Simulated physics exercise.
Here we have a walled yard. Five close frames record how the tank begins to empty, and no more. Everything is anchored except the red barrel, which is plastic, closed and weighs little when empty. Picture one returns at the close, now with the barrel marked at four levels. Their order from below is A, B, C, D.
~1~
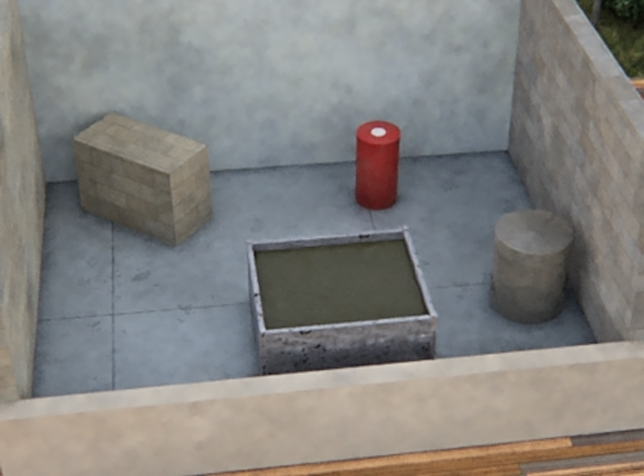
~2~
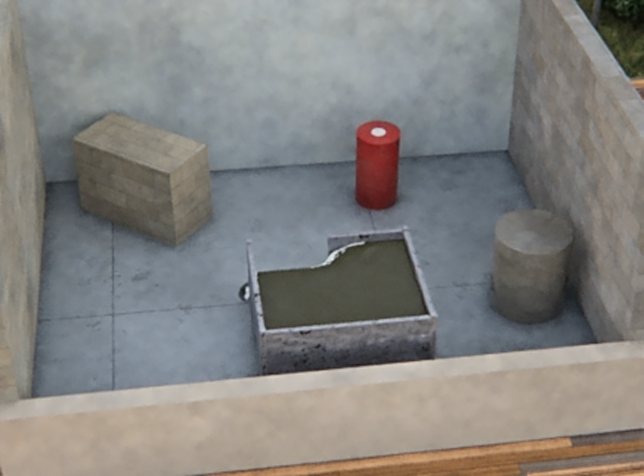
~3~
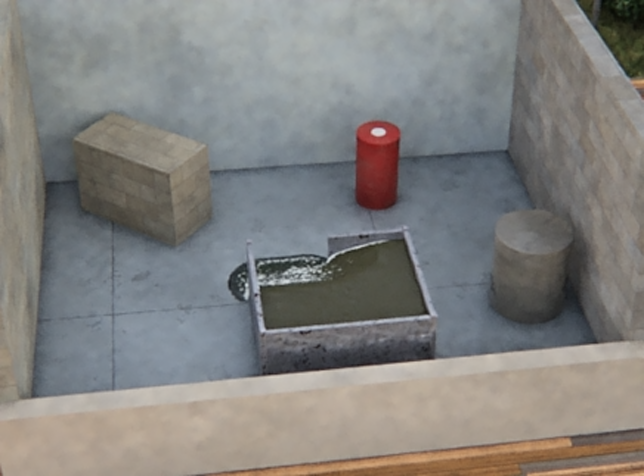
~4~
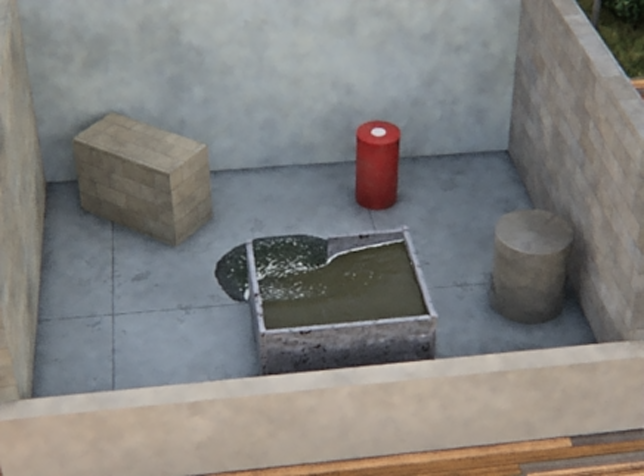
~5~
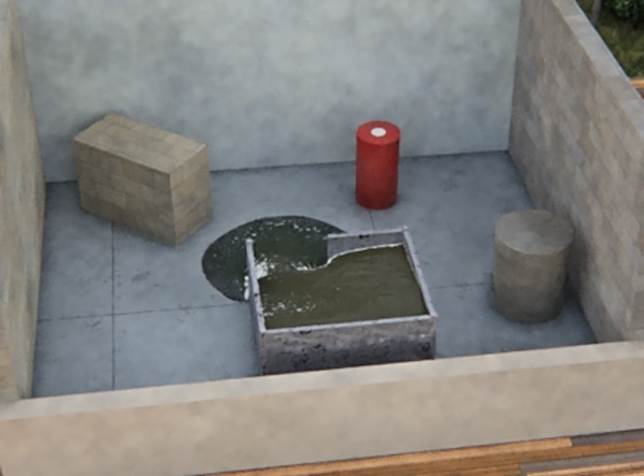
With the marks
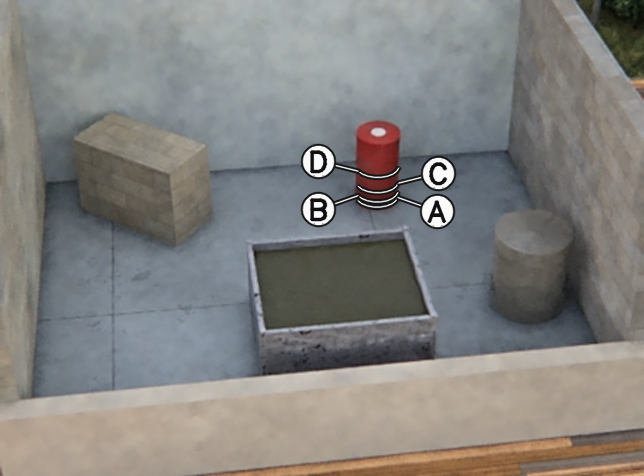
In a walled yard, a square tank full of murky green water opened at its back left corner, and the water poured out and spread across the floor in a dark, widening puddle behind it.
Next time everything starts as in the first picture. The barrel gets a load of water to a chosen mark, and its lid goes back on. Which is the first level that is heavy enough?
Line C.
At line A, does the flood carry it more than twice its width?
Yes, clearly.
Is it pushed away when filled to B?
Yes, that goes wrong.
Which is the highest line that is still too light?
B.
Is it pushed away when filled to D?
No, that is safe.
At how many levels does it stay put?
Two of them.
On the marked copy, A at (380, 207); B at (380, 201); C at (380, 192); D at (381, 177); from the bottom up A, B, C, D.
For line A, it is pushed about 6 times its own width away.
For line B, it is pushed about its own width away.
For line C, it does not move.
For line D, it does not move.
